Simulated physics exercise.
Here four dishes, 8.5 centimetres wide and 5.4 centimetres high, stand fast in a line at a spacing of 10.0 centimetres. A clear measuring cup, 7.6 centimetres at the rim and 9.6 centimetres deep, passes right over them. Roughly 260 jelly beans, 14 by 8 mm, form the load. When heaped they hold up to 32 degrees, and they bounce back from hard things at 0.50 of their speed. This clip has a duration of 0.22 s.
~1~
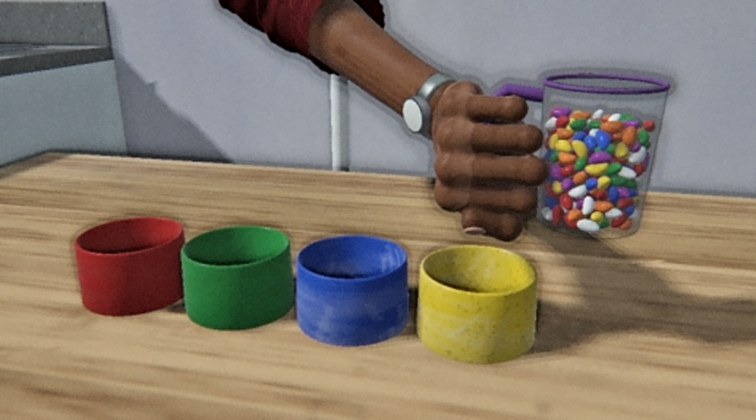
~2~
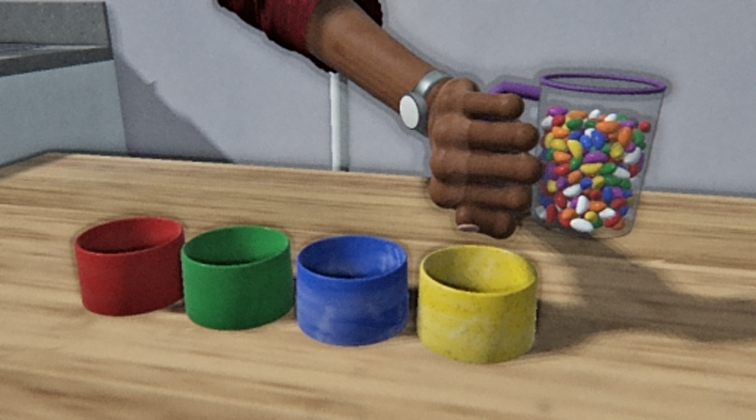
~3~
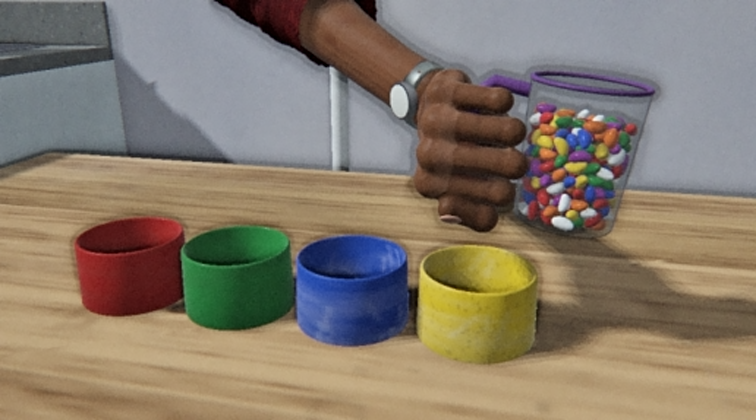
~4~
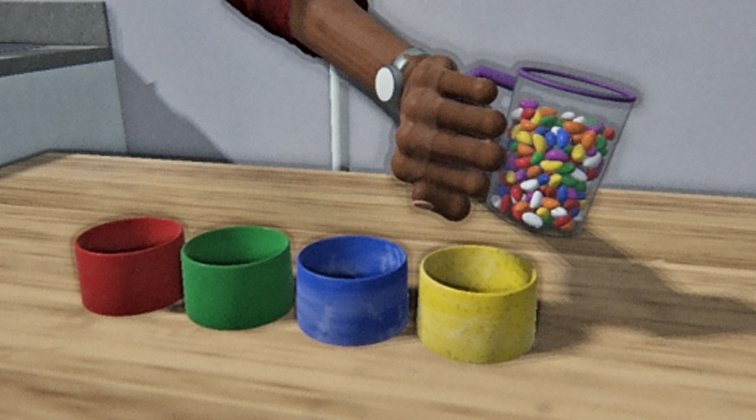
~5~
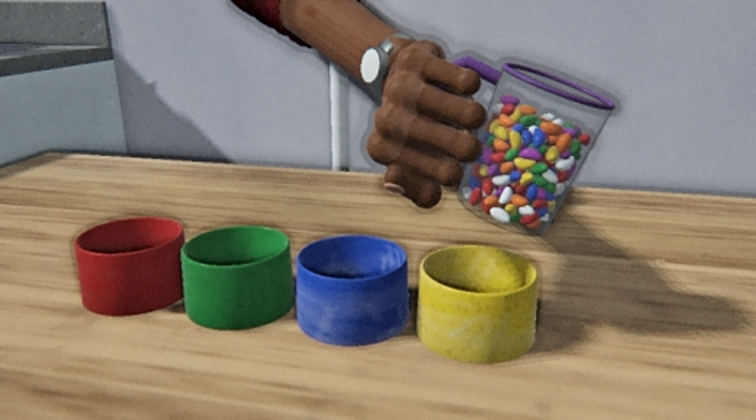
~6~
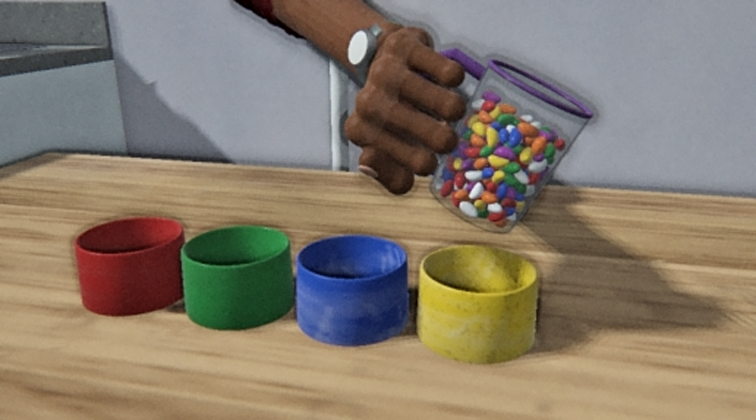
A brown-skinned hand wearing a watch grips a clear measuring cup of multicoloured jelly beans above a light wooden table, seen from slightly above against a pale grey wall. Four round dishes stand in a row below, red, green, blue and yellow from left to right. The hand carries the purple-rimmed cup slowly leftward, tilting it gradually to the right, while the dishes and camera stay still.
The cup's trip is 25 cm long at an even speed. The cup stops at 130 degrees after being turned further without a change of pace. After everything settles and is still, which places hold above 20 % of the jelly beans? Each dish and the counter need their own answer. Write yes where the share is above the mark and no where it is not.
Red dish: No, blue dish: Yes, green dish: No, yellow dish: No, counter: No.
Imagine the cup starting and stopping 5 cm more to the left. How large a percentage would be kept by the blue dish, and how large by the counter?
The blue one would get 0 and the counter 10.
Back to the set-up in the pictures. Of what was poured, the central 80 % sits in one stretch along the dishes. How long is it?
About 6 cm.
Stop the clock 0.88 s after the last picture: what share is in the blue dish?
By that moment it's near 75 percent.
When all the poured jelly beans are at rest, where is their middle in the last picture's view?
Resting centre estimate: Around (345, 286).
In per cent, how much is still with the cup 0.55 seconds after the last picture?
Some 90 per cent.
Then, 0.33 s after the last picture, tilt 76 degrees; cup holds 100 %.
Then, 0.55 s after the last picture, tilt 111 degrees; cup holds 90 %, blue 10 %.
Then, 0.88 s after the last picture, tilt 130 degrees; cup holds 5 %, blue 75 %.
In the end, red 0 %, blue 85 %, green 0 %, yellow 0 %, counter 15 %.
